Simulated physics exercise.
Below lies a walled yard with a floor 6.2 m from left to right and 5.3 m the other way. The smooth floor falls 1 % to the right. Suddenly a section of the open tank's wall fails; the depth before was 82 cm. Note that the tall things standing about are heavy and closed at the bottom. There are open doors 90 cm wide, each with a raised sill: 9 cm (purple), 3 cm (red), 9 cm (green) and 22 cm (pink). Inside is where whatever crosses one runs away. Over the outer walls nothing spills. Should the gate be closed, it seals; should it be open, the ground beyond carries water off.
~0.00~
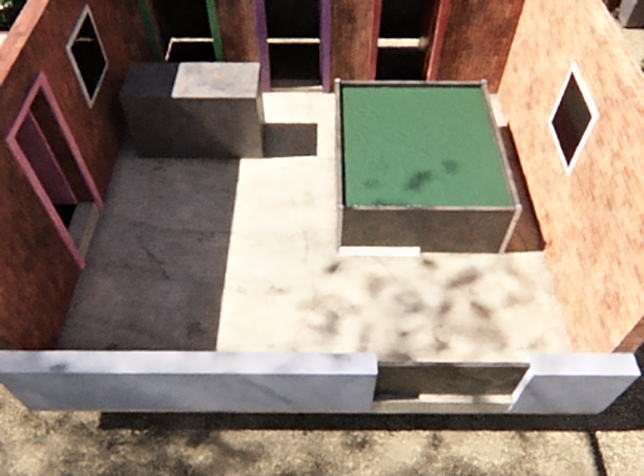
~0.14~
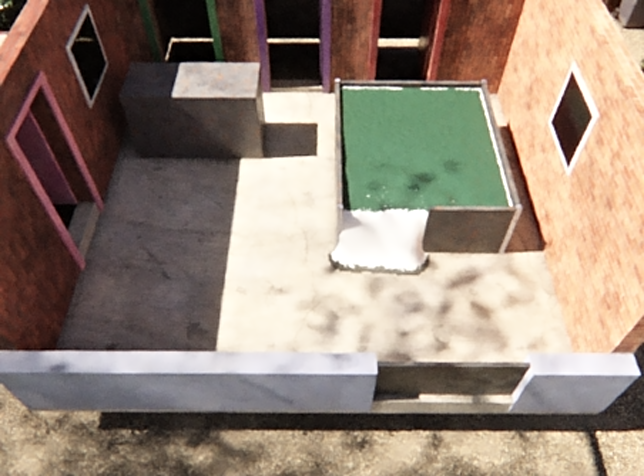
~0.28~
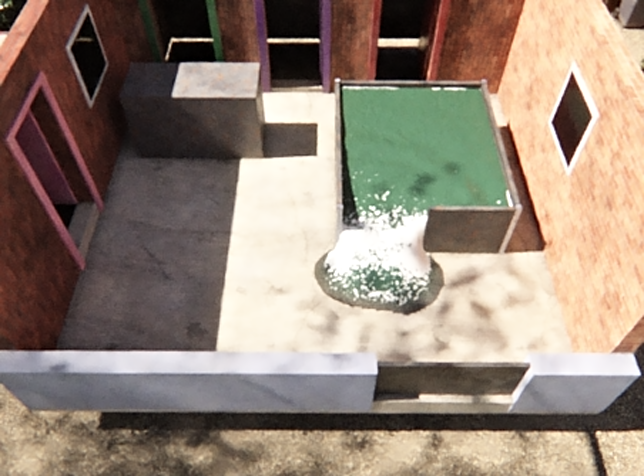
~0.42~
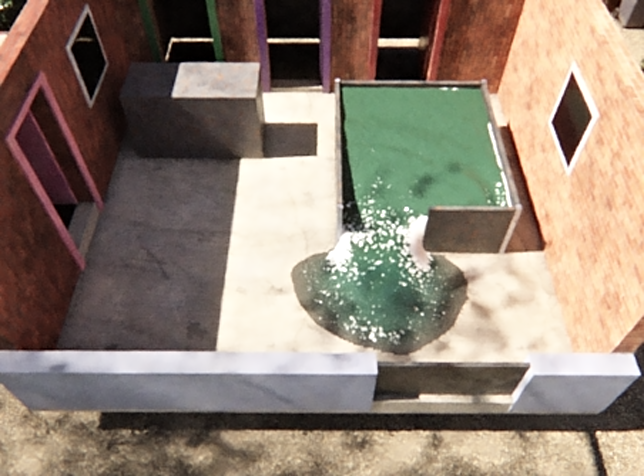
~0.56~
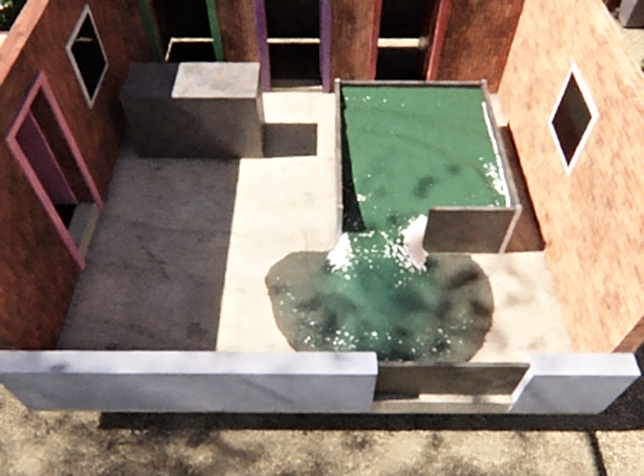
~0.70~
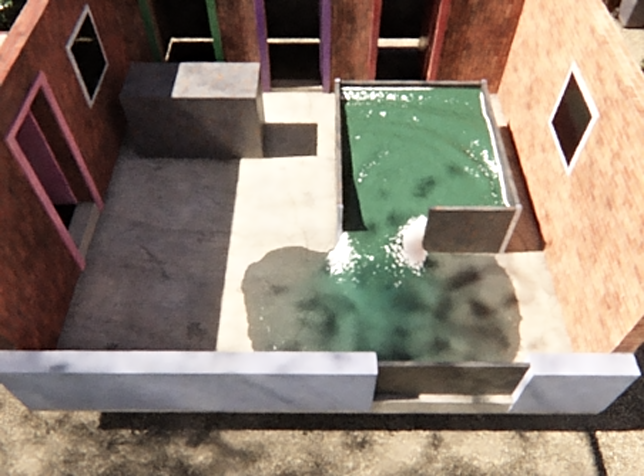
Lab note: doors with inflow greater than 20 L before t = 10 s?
In order: Purple door: Over; red door: Over; green door: Over; pink door: Not over.
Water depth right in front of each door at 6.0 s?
Centimetres: Purple 12 / red 7 / green 8 / pink 14.
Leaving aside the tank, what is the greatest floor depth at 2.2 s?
Depth: Approx. 51 cm.
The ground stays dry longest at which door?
Purple.
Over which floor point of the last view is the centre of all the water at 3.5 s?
Pixel position near (362, 238).
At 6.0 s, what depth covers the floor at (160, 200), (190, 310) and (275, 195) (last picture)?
About 9, 7 and 6 cm respectively.
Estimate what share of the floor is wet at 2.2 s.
Wet share: About 40 %.
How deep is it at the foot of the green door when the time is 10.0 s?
Some 14.0 cm.
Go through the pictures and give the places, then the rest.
Still water, 82 cm deep, in the open tank at (418, 143), in the first picture.
The front is at (333, 255), 0.7 m from the gap at (382, 234); 0.3 m2 of floor is under water; 82 cm left at the back of the open tank, in the second picture.
Water pours out at (381, 237) and has run 1.0 m, to (422, 302); typically 13 cm deep outside, 82 cm at the open tank's back, in the third picture.
The front is at (413, 344), 1.5 m from the gap at (381, 239); 2.3 m2 of floor is under water; 82 cm left at the back of the open tank, in the fourth picture.
Water pours out at (381, 239) and has run 2.0 m, to a hidden place; typically 7 cm deep outside, 82 cm at the open tank's back, in the fifth picture.
The front is at a hidden place, 2.3 m from the gap at (381, 238); 5.2 m2 of floor is under water; 77 cm left at the back of the open tank, in the sixth picture.
After 1.4 s water covers 25 % of the floor and is deepest (50 cm) near (375, 381); purple door not reached, red door not reached, green door not reached, pink door not reached.
After 2.2 s water covers 40 % of the floor and is deepest (51 cm) near (577, 383); purple door not reached, red door not reached, green door not reached, pink door not reached.
After 3.5 s water covers 65 % of the floor and is deepest (36 cm) near (577, 383); purple door not reached, red door not reached, green door not reached, pink door 18 cm at the sill, 0 L in.
After 6.0 s water covers 95 % of the floor and is deepest (28 cm) near (495, 97); purple door 12 cm at the sill, 1 L in, red door 7 cm at the sill, 10 L in, green door 8 cm at the sill, 2 L in, pink door 14 cm at the sill, 0 L in.
After 10.0 s water covers 100 % of the floor and is deepest (21 cm) near (328, 161); purple door 19 cm at the sill, 127 L in, red door 10 cm at the sill, 45 L in, green door 14 cm at the sill, 39 L in, pink door 10 cm at the sill, 0 L in.
